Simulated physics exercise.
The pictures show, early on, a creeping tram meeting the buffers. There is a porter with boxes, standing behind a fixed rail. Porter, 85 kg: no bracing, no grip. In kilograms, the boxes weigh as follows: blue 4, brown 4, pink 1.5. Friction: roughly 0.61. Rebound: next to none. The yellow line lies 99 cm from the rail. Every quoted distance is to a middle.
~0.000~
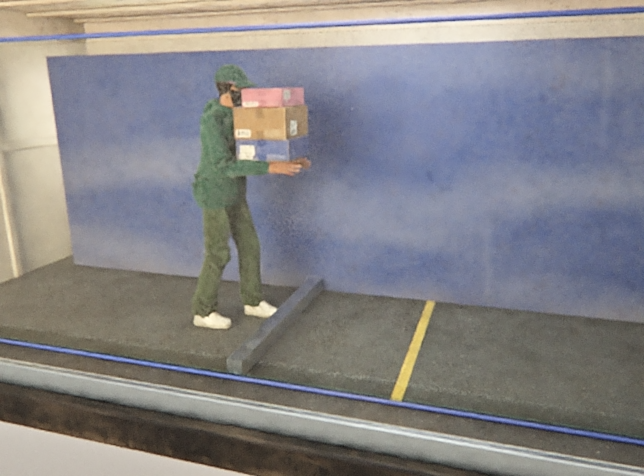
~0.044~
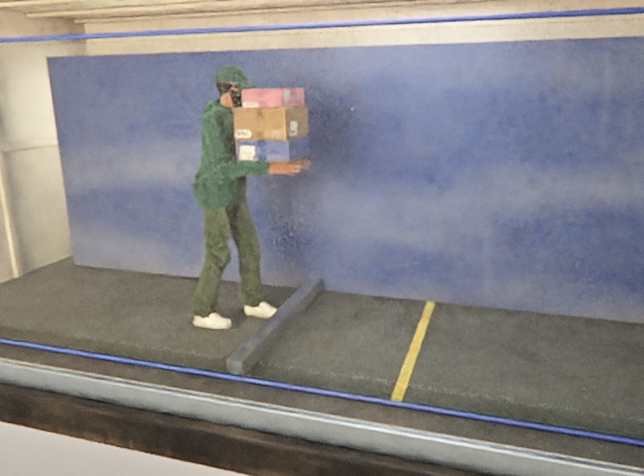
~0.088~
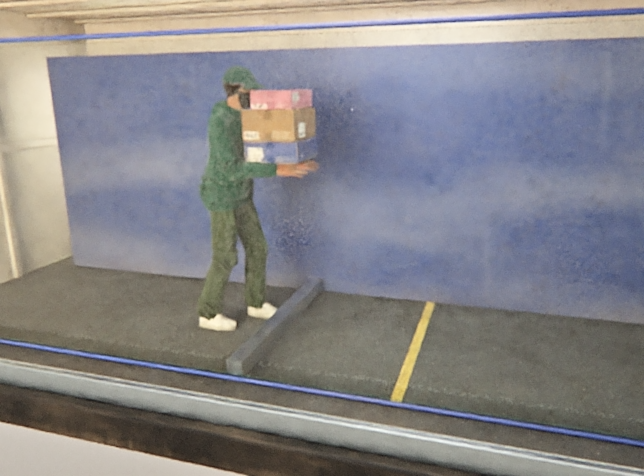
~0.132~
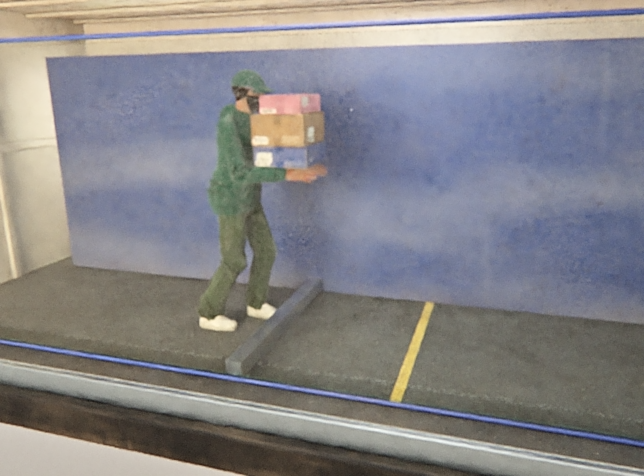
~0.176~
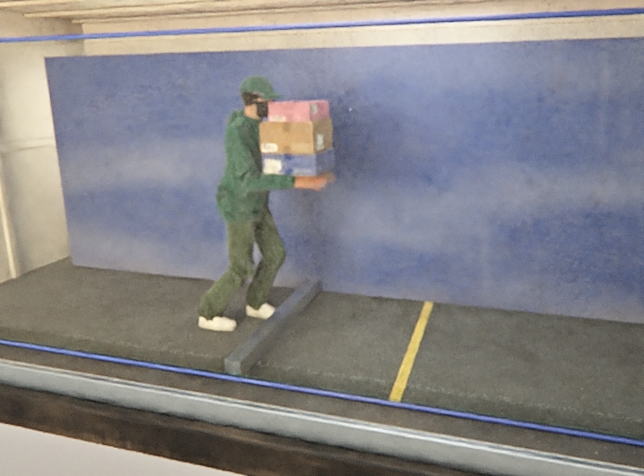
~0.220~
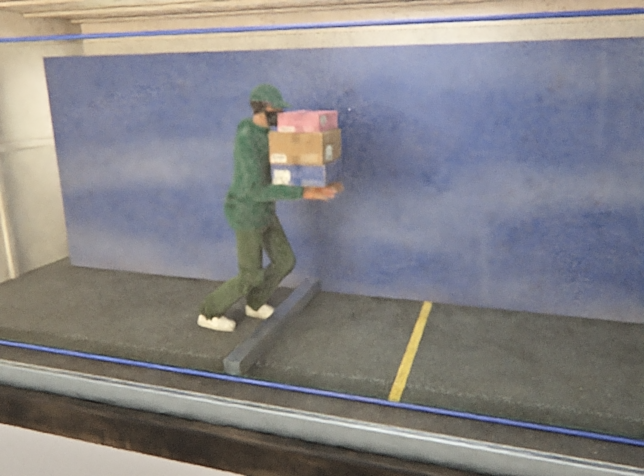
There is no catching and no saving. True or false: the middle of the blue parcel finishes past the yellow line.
False.
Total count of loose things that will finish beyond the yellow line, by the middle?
The tally comes out at 2.
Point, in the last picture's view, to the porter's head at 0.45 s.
Estimated position: Around (323, 187).
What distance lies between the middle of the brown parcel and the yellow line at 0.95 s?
Past it by around 10 cm.
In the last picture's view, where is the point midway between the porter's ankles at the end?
Around (264, 317).
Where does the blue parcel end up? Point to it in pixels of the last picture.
I'd put it somewhere close to (376, 325).
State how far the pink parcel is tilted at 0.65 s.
The angle from upright is close to 30°.
After 0.45 s the blue parcel is 39 cm short of the yellow line, tilted 20°, near (357, 265) in the last picture's view.
After 0.65 s the blue parcel is 32 cm short of the yellow line, tilted 20°, near (368, 318) in the last picture's view; the pink parcel 13 cm past the yellow line, tilted 30°.
After 0.95 s the blue parcel is 29 cm short of the yellow line, tilted 5°, near (373, 322) in the last picture's view; the pink parcel 93 cm past the yellow line, tilted 120°.
After 2.9 s, blue parcel stops short of the yellow line; brown parcel crosses the yellow line; pink parcel crosses the yellow line.
